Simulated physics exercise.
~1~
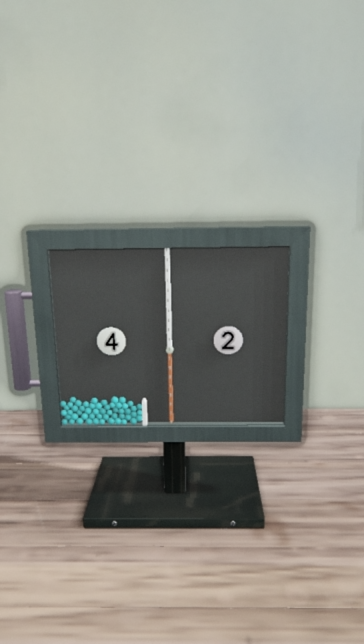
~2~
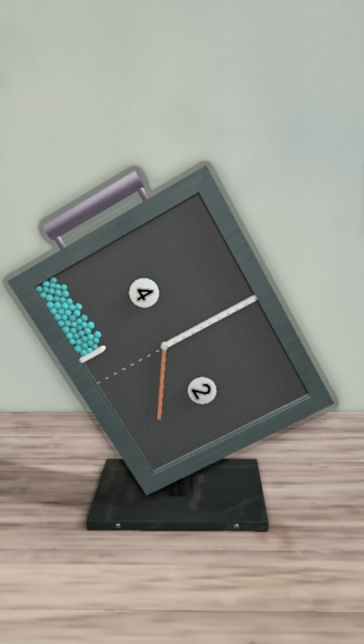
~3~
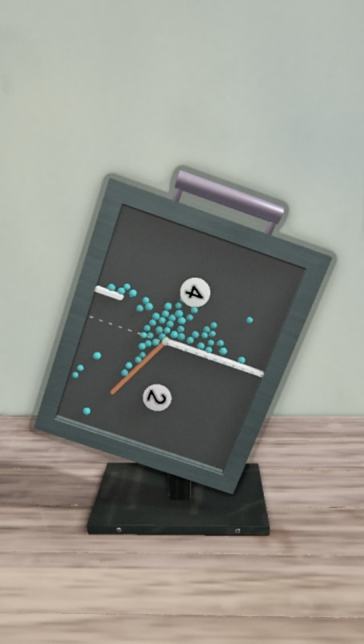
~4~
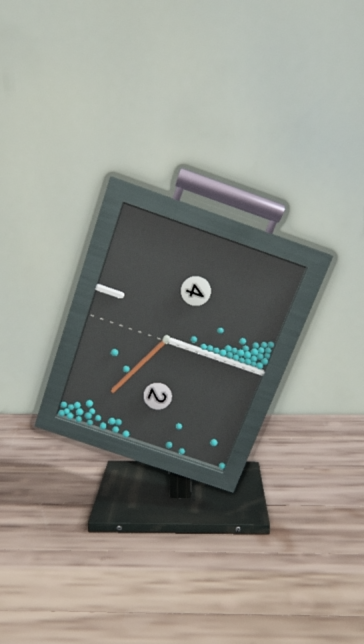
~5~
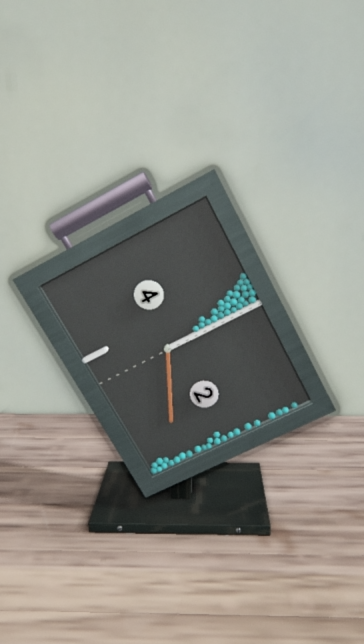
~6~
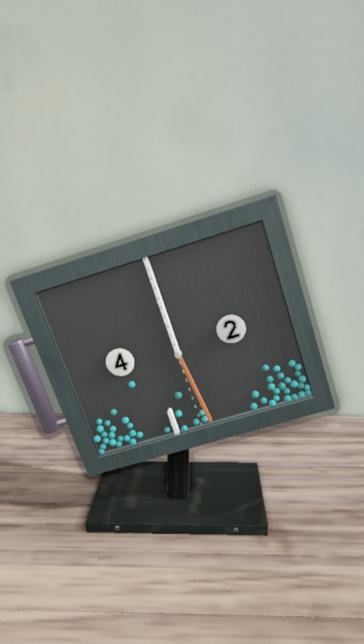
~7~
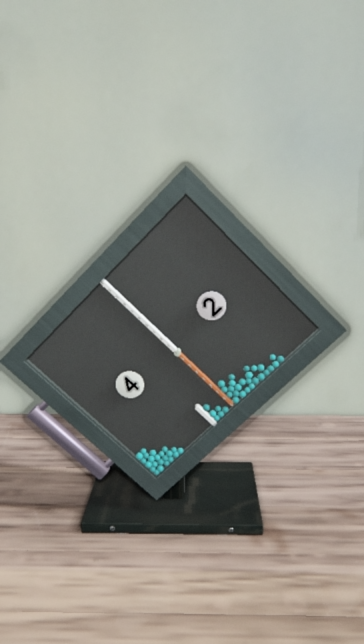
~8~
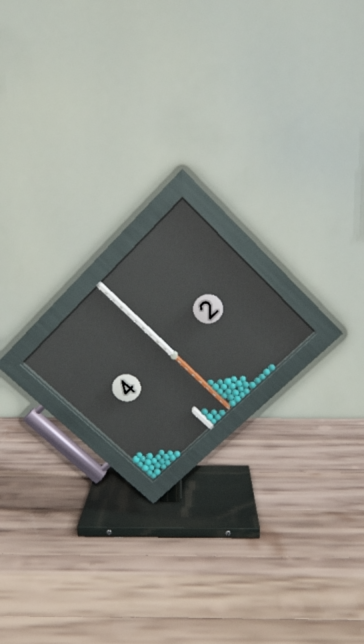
A framed case of turquoise beads tips right, swings back left, and rests with beads split.
